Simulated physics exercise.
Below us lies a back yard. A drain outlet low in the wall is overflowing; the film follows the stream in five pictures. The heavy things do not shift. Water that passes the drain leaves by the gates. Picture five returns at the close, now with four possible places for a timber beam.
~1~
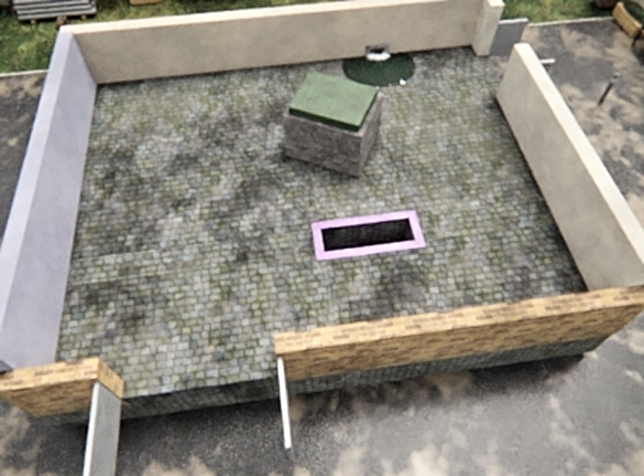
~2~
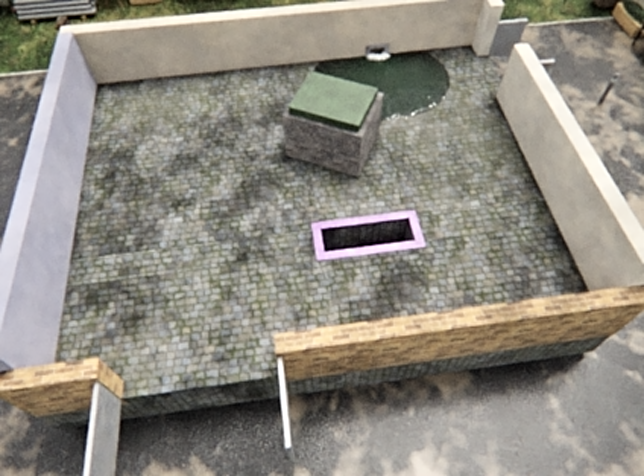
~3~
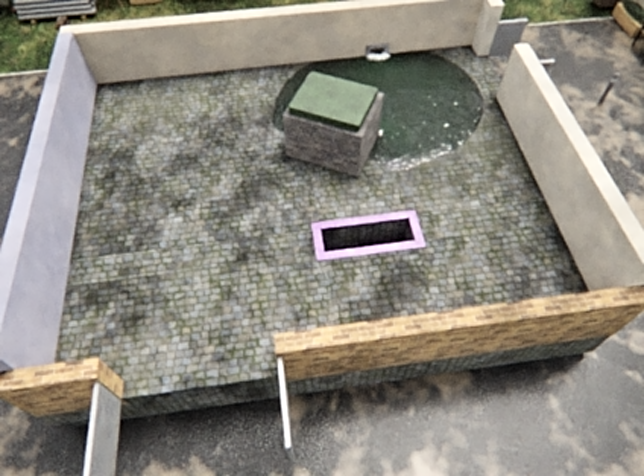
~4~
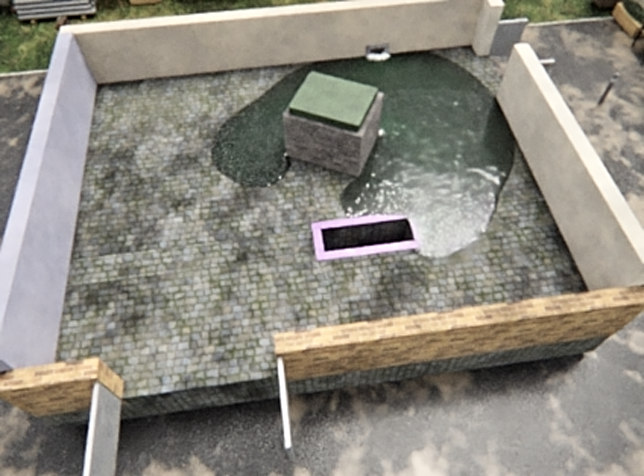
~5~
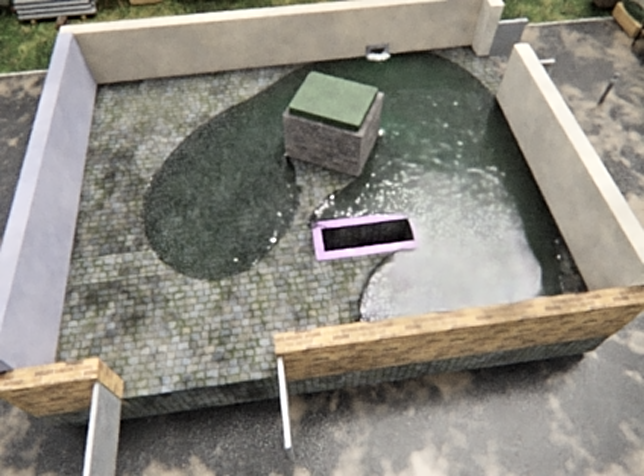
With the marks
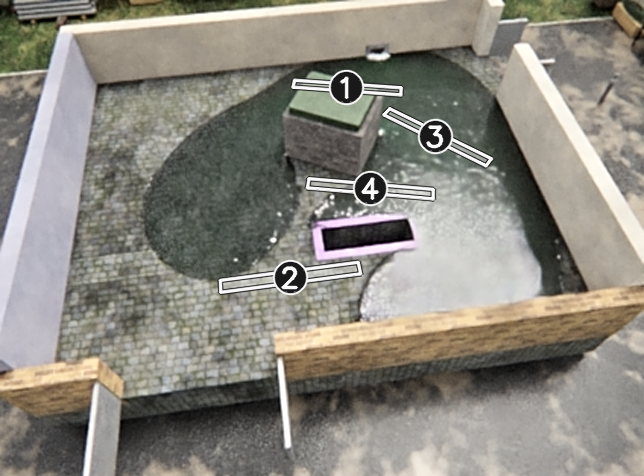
Dark water spreads from a small outlet at the back wall of a walled, paved yard, pooling behind a green-topped stone block. It widens around both sides of the block, reaches the purple-rimmed gully, then covers much of the right side while a rounded lobe extends across the left paving.
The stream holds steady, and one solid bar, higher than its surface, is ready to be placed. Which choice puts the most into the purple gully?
Go for 2.
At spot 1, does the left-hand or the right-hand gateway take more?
The left one.
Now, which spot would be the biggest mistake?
That is spot 4.
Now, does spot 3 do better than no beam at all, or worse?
It is worse.
On the marked copy, 1 from (293, 83) to (401, 91); 2 from (220, 286) to (359, 268); 3 from (386, 111) to (488, 162); 4 from (308, 183) to (433, 194).
With 1, about 12 % of the stream goes into the purple gully, about 88 % out by the gates.
With 2, about 23 % of the stream goes into the purple gully, about 77 % out by the gates.
With 3, about 12 % of the stream goes into the purple gully, about 87 % out by the gates.
With 4, next to none of the stream goes into the purple gully, about 98 % out by the gates.
